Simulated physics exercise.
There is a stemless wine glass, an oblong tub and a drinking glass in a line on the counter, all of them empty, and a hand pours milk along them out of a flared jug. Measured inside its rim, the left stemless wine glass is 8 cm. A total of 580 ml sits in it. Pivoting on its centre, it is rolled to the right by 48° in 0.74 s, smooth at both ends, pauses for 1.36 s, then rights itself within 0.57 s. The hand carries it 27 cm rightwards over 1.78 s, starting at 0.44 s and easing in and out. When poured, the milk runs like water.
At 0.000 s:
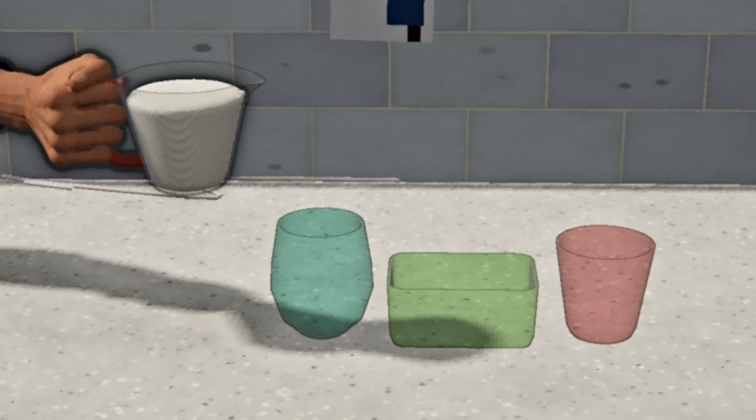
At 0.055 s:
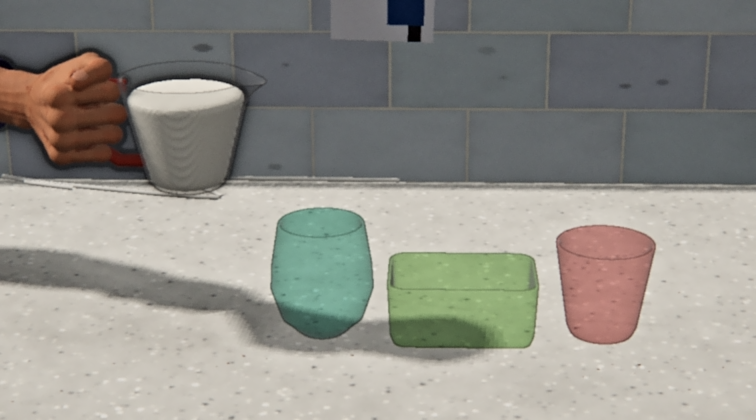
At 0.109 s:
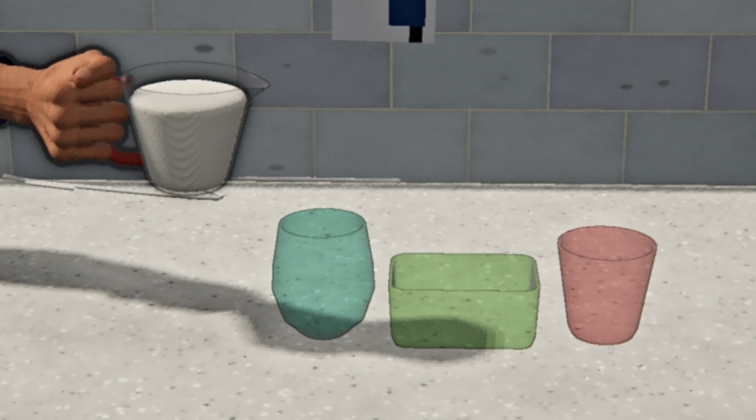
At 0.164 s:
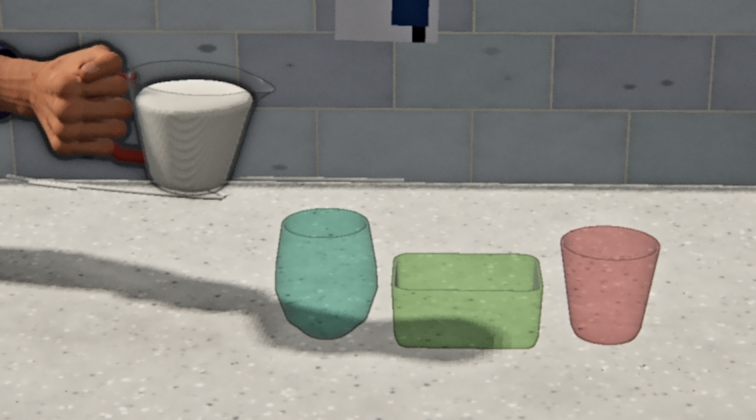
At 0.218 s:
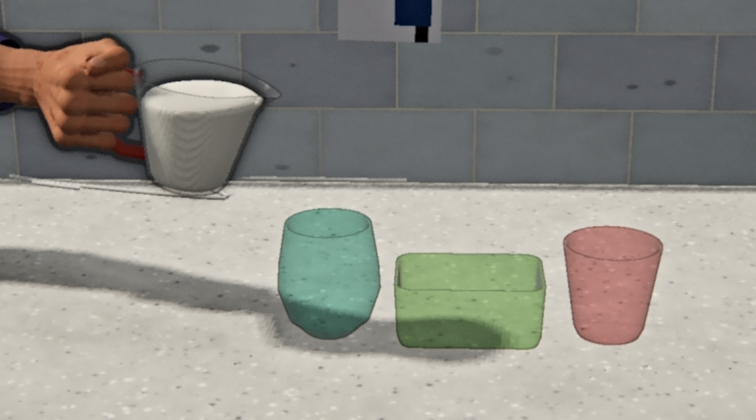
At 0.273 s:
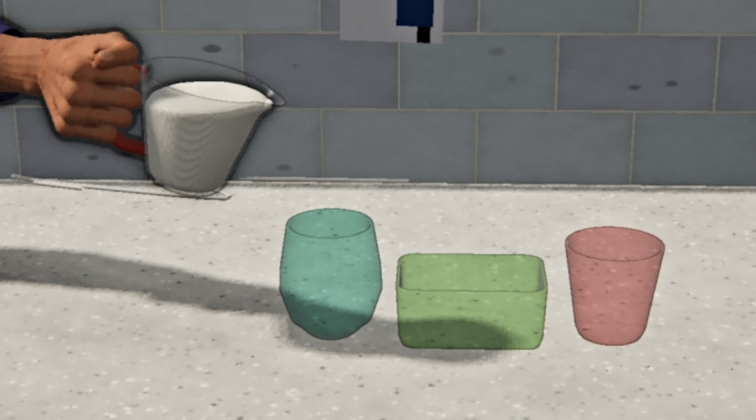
A hand at the left grips the red handle of a clear flared jug of white milk above a pale speckled counter, seen from the front and slightly above against grey tiles. In a line stand an empty teal stemless glass, a green oblong tub and a red drinking glass. The hand gradually tilts the jug rightwards, milk nearing its rim, as the view shifts very slightly.
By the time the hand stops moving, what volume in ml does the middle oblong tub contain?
I would say about 150 ml is in it.
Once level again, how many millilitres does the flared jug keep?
Close to 200 ml.
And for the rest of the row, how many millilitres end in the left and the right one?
Final volumes - left about 150 ml, right about 40 ml.
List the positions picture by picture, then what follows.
In the first frame, it leans 0°; its right rim is at (266, 80); the milk meets the walls at (141, 92) and (238, 94); the left stemless wine glass's rim runs from (279, 224) to (363, 225); the middle oblong tub's rim runs from (389, 272) to (535, 274); the right drinking glass's rim runs from (557, 244) to (654, 245).
In the second frame, it leans 1°; its right rim is at (267, 81); the milk meets the walls at (140, 91) and (235, 93).
In the third frame, it leans 3°; its right rim is at (270, 84); the milk meets the walls at (143, 91) and (237, 95).
In the fourth frame, it leans 6°; its right rim is at (276, 88); the milk meets the walls at (149, 91) and (242, 96).
In the fifth frame, it leans 10°; its right rim is at (282, 94); the milk meets the walls at (154, 92) and (249, 96).
In the sixth frame, it leans 14°; its right rim is at (287, 102); the milk meets the walls at (162, 96) and (258, 100).
By 0.94 s the tilt is 48° and from the left they hold 140 ml, 25 ml, 0 ml, the flared jug 345 ml, and 0 ml is on the counter.
By 1.43 s the tilt is 48° and from the left they hold 145 ml, 125 ml, 0 ml, the flared jug 270 ml, and 15 ml is on the counter.
By 1.94 s the tilt is 48° and from the left they hold 145 ml, 145 ml, 15 ml, the flared jug 225 ml, and 35 ml is on the counter.
By 2.50 s the tilt is 10° and from the left they hold 145 ml, 145 ml, 40 ml, the flared jug 205 ml, and 35 ml is on the counter.
At rest from the left they hold 145 ml, 145 ml, 40 ml, the flared jug 205 ml, and 35 ml is on the counter.
